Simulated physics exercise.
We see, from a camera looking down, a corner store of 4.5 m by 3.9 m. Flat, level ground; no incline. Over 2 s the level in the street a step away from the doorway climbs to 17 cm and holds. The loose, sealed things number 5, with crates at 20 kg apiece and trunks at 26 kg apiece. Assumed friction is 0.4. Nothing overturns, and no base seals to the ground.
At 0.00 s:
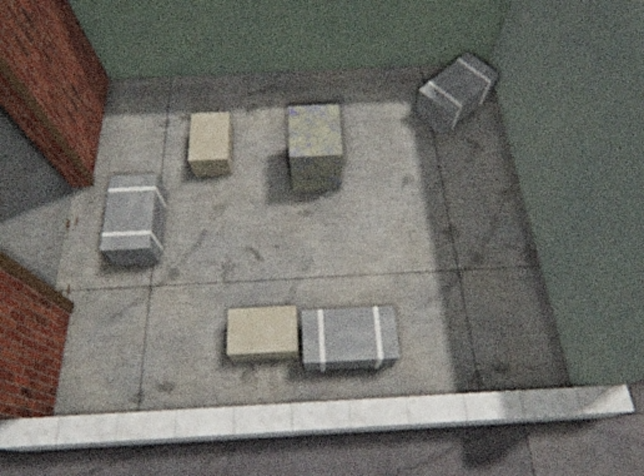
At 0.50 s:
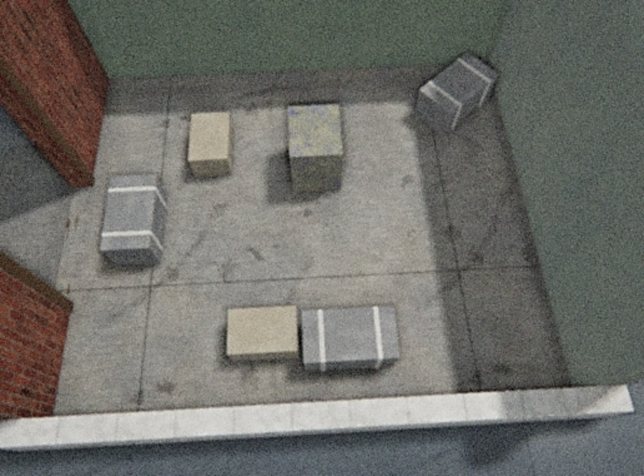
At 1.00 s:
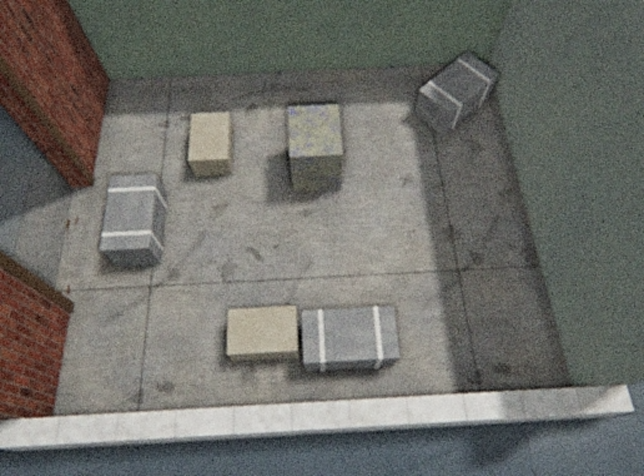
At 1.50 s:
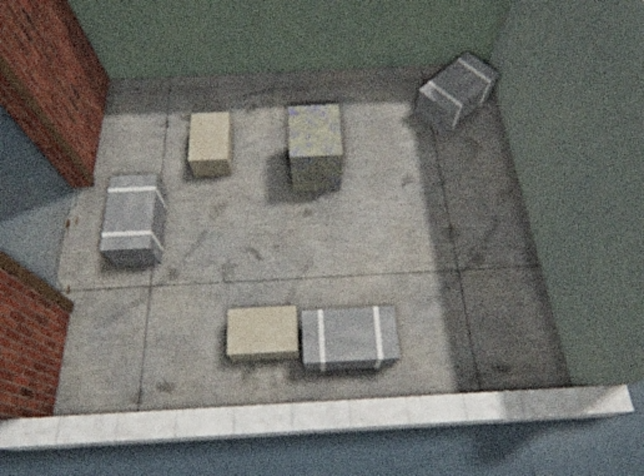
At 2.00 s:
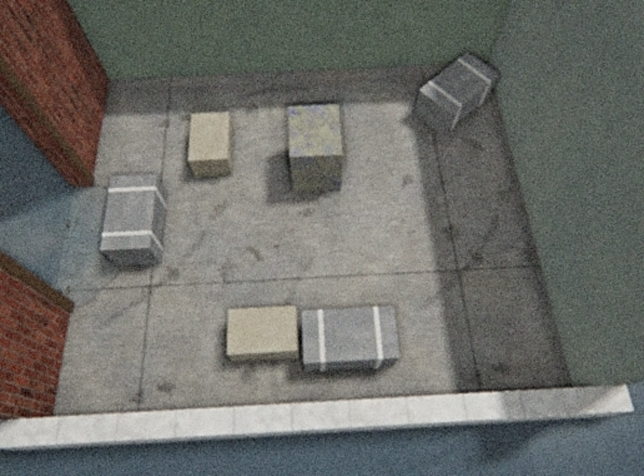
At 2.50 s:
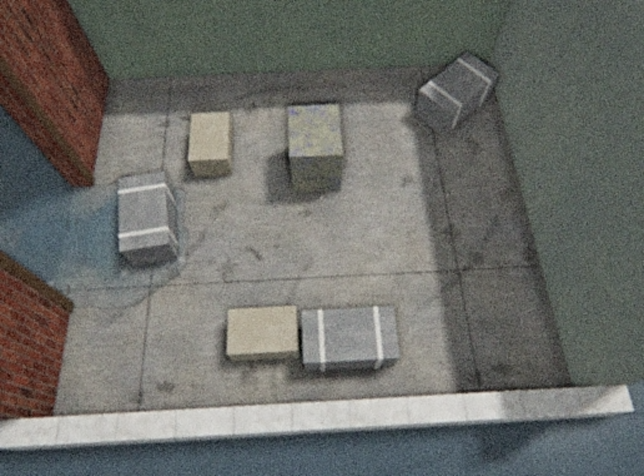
The clip opens on a high view of a walled concrete floor with scattered tan and strapped gray boxes, all still. Bluish water spreads outside the brick walls and pale curb, then enters through the left gap, and the gray box nearest it shifts slightly right while the others stay put.
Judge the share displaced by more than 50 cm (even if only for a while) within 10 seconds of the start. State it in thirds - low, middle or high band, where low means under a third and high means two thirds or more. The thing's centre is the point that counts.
Middle band.
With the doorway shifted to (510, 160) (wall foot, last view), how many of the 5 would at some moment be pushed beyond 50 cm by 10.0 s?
Then it comes to 0 of them.
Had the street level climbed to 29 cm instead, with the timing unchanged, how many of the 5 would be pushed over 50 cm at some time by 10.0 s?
Under that setup the answer is 5.
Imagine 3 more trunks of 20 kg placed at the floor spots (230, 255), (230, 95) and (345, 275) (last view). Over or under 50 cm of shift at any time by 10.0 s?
In order: Above the mark, below the mark, above the mark.
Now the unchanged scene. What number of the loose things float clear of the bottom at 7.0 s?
Then: 0.
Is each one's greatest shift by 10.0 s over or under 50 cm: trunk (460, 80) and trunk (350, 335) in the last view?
Listed as asked: Inside the limit and inside the limit.
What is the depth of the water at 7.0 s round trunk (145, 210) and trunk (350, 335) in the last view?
About 5 and 6 cm.
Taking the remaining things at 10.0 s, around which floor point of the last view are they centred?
It works out to somewhere near (336, 222) on the floor.
After 3.5 s 1 of 5 are over 50 cm from their spots; 0 afloat.
After 4.5 s 1 of 5 are over 50 cm from their spots; 0 afloat.
After 7.0 s 2 of 5 are over 50 cm from their spots; 0 afloat.
After 10.0 s 2 of 5 are over 50 cm from their spots, and 2 have been at some point; 2 afloat.
